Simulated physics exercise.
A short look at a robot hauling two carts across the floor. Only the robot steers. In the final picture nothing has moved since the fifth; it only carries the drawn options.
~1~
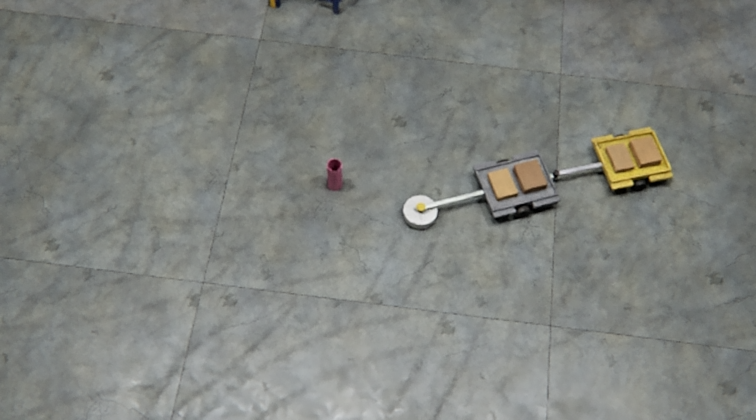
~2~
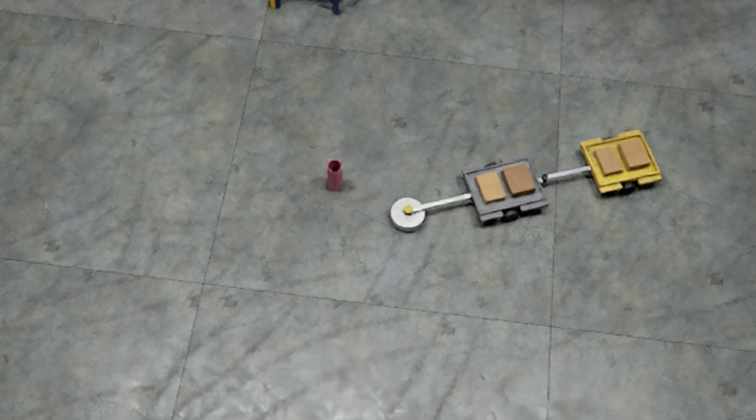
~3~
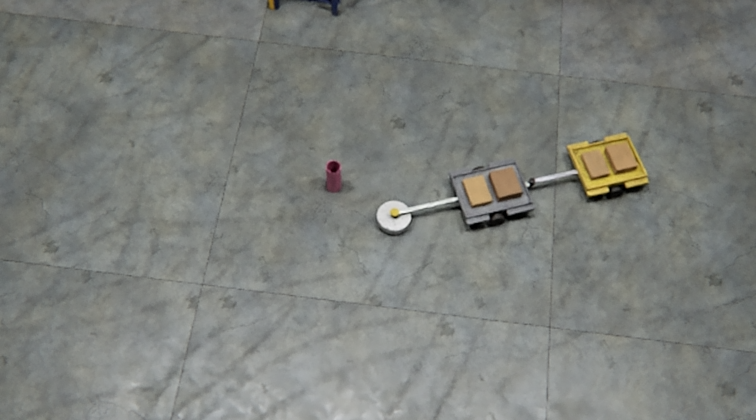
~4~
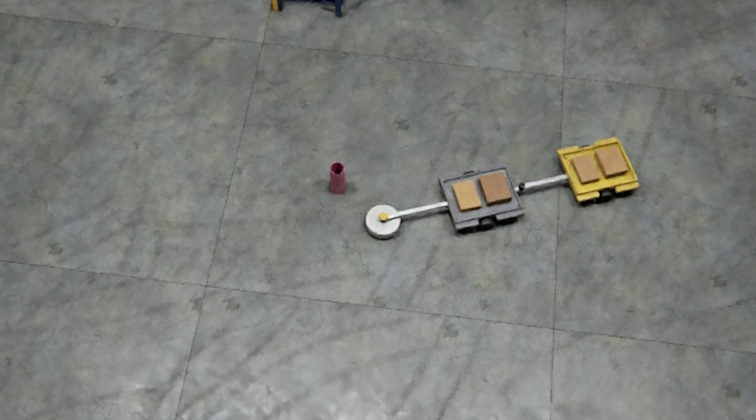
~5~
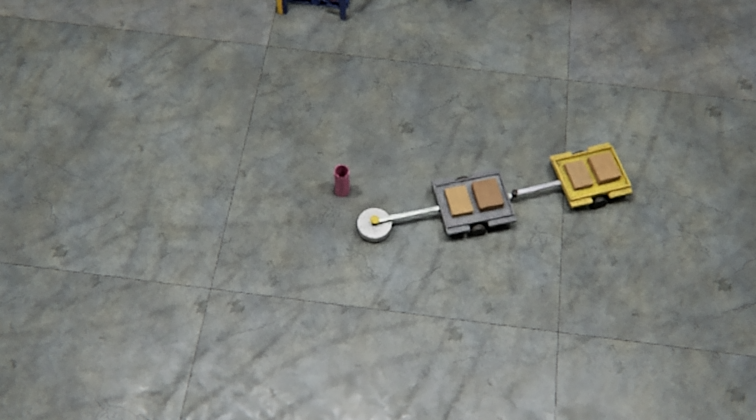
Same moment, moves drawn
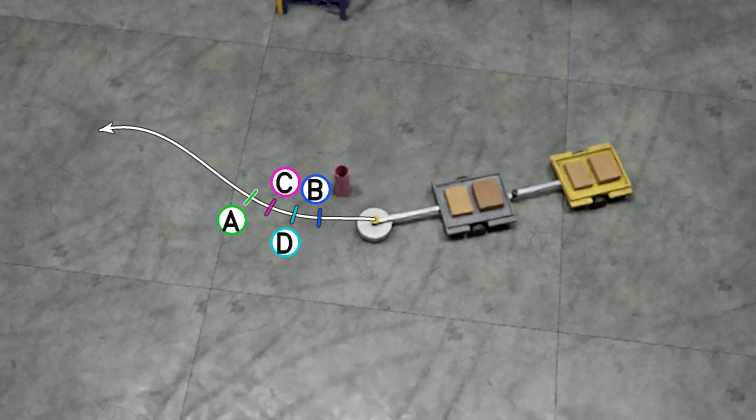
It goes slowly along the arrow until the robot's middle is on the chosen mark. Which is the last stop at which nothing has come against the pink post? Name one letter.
All is well up to D.
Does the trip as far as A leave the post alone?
No.
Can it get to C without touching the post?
For that mark, no.
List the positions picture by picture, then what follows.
The first frame shows grey cart (516, 183); yellow cart (632, 157); pink post (335, 185).
The second frame shows robot (408, 214); grey cart (505, 186); yellow cart (621, 160); pink post (335, 186).
The third frame shows robot (394, 216); grey cart (491, 190); yellow cart (608, 164); pink post (334, 187).
The fourth frame shows robot (383, 221); grey cart (481, 195); yellow cart (598, 168); pink post (338, 188).
The fifth frame shows robot (374, 224); grey cart (473, 200); yellow cart (591, 174); pink post (342, 191).
On the marked copy, A at (251, 197); B at (319, 218); C at (270, 207); D at (294, 215); the route from (375, 219) via (228, 182) to (100, 130).
With D. Early on, robot (347, 223), last cart (567, 180).
Further on, robot (318, 222), last cart (540, 186).
At the end, robot (295, 219), last cart (519, 191); nothing has been touched.
As for the rest, A is too far, the post has been hit; B is safe but short; C is too far, the post has been hit.
